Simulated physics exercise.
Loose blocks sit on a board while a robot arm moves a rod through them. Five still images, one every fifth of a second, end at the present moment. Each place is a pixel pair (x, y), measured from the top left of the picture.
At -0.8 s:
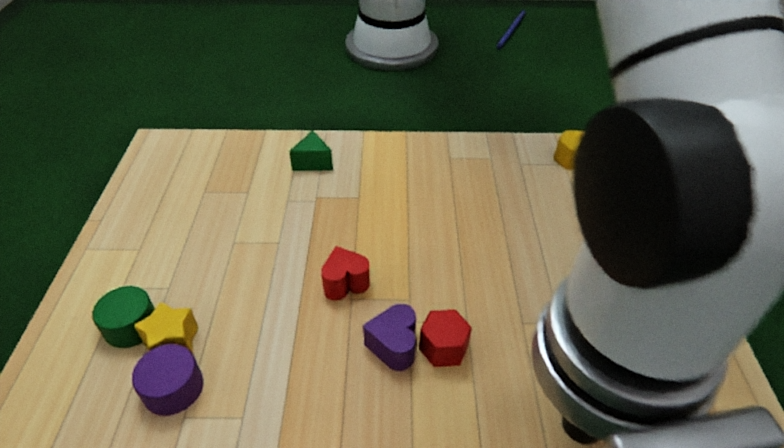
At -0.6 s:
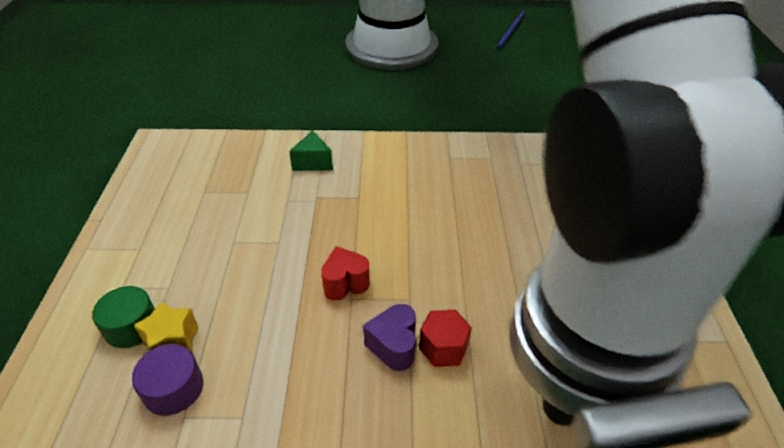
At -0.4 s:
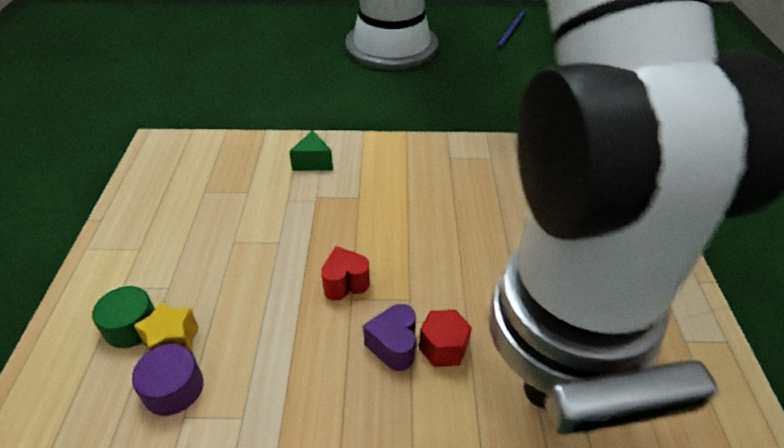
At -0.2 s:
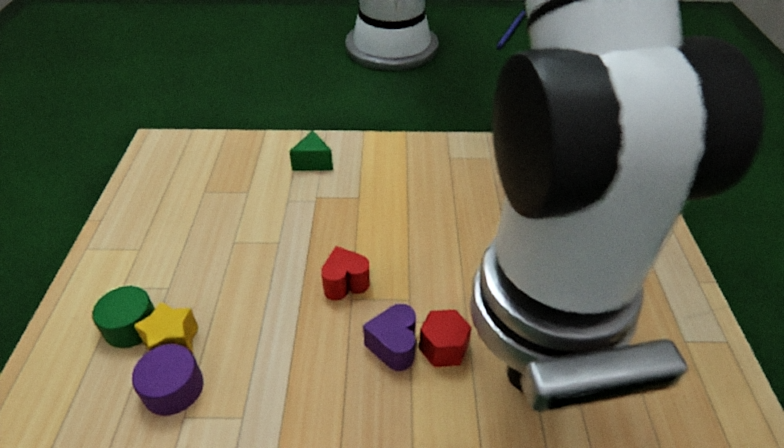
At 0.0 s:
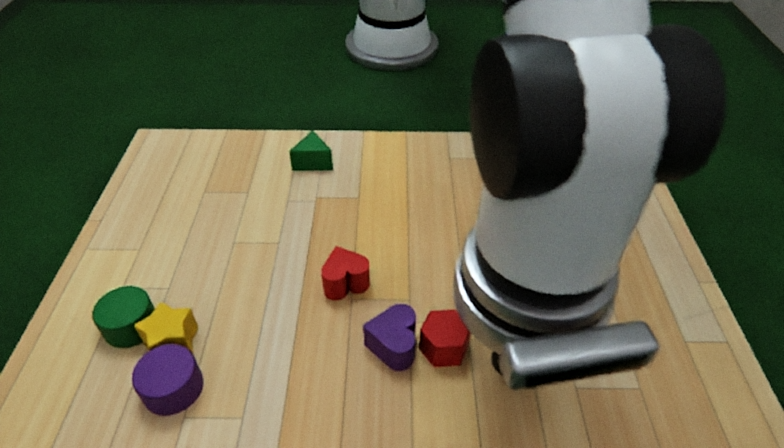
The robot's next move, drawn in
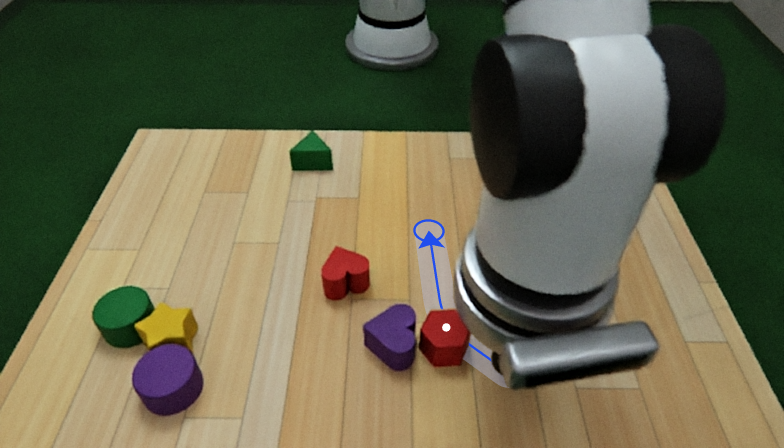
On a wooden board, a robot arm moves left and upward while the blocks stay still.
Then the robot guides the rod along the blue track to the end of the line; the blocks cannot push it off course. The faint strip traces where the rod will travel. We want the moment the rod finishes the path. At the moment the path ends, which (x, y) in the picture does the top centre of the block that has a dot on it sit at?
Located at (411, 307).
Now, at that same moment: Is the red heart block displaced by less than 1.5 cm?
Yes, I think so.
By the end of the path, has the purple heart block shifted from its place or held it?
That block gets shifted.
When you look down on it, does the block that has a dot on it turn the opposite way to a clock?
Yes.
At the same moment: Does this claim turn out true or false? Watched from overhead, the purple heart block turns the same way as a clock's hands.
That statement is not accurate.
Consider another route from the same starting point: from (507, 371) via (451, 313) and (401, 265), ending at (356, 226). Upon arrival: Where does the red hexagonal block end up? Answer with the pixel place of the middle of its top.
If I read the scene right, the answer is (418, 307).
Drawn move, from (507, 371) by way of (452, 328) and (436, 276) to (429, 231); the dot is on the red hexagonal block.
What follows on the original path. One third of the way, rod at (453, 318); purple heart block at (376, 327), turned 25° anticlockwise; red hexagonal block at (415, 312), turned 35° anticlockwise.
Two thirds of the way, rod at (437, 265); purple heart block at (374, 327), turned 30° anticlockwise; red hexagonal block at (411, 307), turned 45° anticlockwise.
At the end, rod at (430, 220); red heart block still; purple heart block at (374, 327), turned 30° anticlockwise; red hexagonal block at (411, 307), turned 45° anticlockwise.
